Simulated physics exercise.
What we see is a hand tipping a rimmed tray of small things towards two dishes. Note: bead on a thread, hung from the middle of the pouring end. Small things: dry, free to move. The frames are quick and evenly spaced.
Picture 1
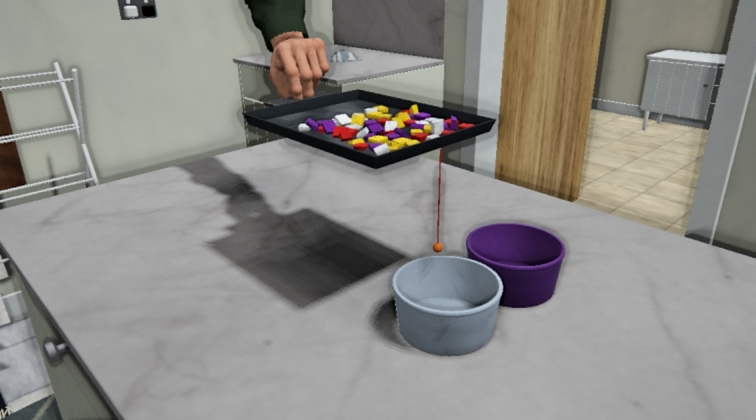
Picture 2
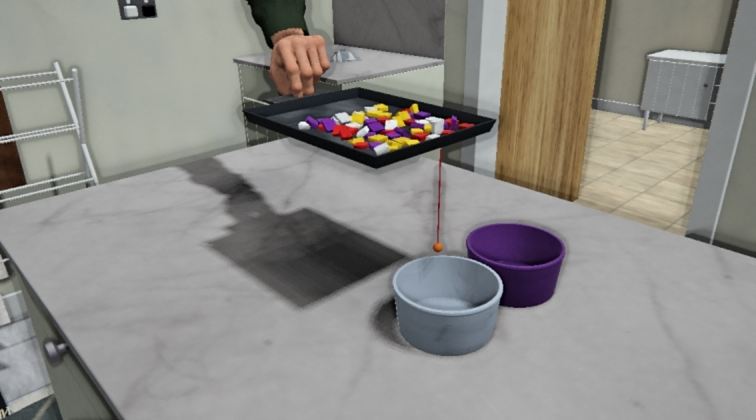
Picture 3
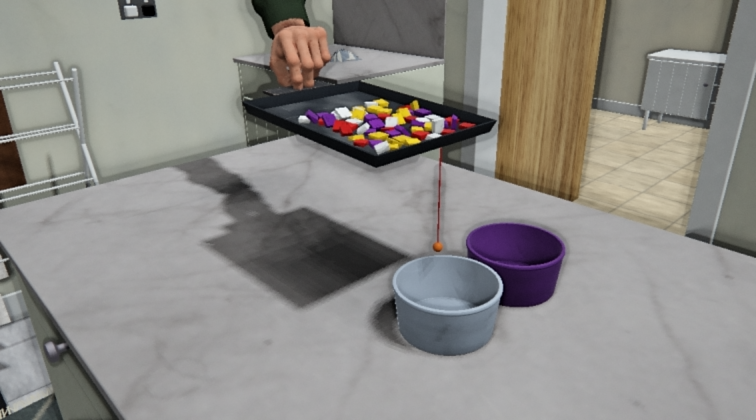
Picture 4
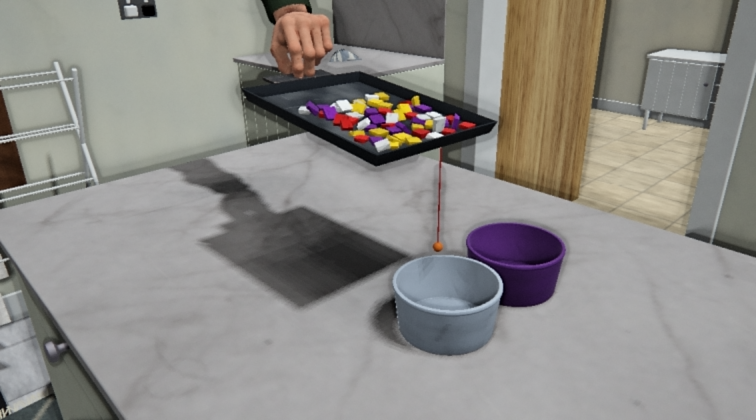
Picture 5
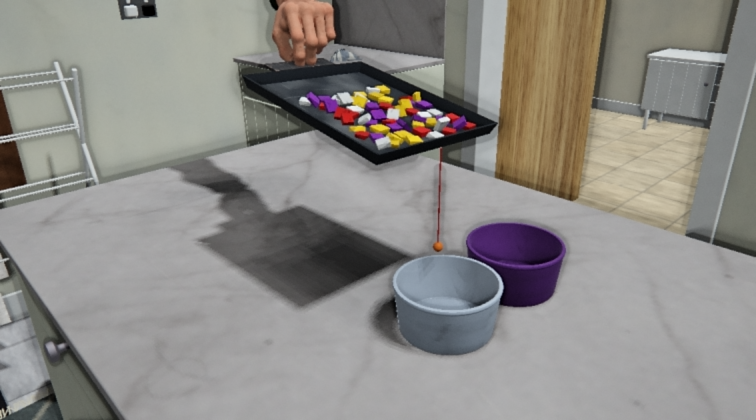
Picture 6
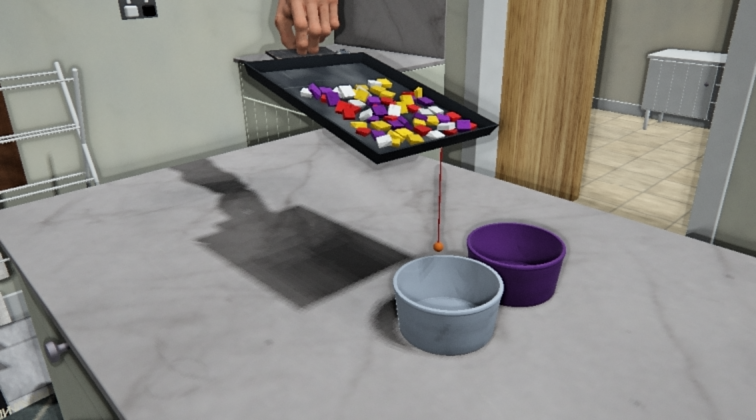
A hand gradually tilts a black tray of colourful pieces above grey and purple bowls.
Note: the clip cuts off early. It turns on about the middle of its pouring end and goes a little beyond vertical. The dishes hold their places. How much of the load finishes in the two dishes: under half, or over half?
Over half.
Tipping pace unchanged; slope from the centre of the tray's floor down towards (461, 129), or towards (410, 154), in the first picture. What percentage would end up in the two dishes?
Close to 70 percent first and close to 50 percent second.
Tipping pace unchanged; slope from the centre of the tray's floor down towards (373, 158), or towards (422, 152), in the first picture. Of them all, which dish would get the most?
Outcome by order - one: Left side; two: Left side.
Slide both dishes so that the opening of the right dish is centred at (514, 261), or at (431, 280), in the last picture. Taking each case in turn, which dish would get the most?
One: The right-side dish. Two: The right-side dish.
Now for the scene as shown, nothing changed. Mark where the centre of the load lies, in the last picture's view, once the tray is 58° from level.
In the last view the centre sits at roughly (443, 114).
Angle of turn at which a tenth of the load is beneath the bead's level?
Angle reached: About 75°.
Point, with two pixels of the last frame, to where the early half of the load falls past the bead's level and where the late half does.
Near (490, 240) and later near (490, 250).
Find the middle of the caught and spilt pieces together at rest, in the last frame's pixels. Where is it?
The centre comes to rest near (498, 294).
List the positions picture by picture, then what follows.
In the first picture, corners of the pouring end near (376, 155) and (490, 119), level; middle of the load near (391, 127), mosaic tiles; left dish near (488, 322); right dish near (554, 277); bead on its thread near (438, 248).
In the second picture, corners of the pouring end near (376, 154) and (490, 119), level; middle of the load near (391, 126).
In the third picture, corners of the pouring end near (377, 153) and (491, 120), tipped barely, lowest at the right corner; middle of the load near (391, 123).
In the fourth picture, corners of the pouring end near (377, 152) and (491, 121), tipped a little, lowest at the right corner; middle of the load near (392, 119).
In the fifth picture, corners of the pouring end near (378, 151) and (492, 122), tipped a little, lowest at the right corner; middle of the load near (393, 115).
In the sixth picture, corners of the pouring end near (380, 151) and (493, 123), tipped a little, lowest at the right corner; middle of the load near (394, 112), only a few on the move; left dish near (489, 321); right dish near (555, 277).
Shortly afterwards, tray tipped steeply; the whole lot on the tray.
Next, tray tipped right over; near half on the tray; a little in the left dish; a little in the right dish; a little outside both; near a quarter in the air.
Some moments later, tray tipped past a quarter turn; near a third in the left dish; near half in the right dish; a little outside both.
In the end, tray tipped past a quarter turn; near a third in the left dish; near half in the right dish; a little outside both.
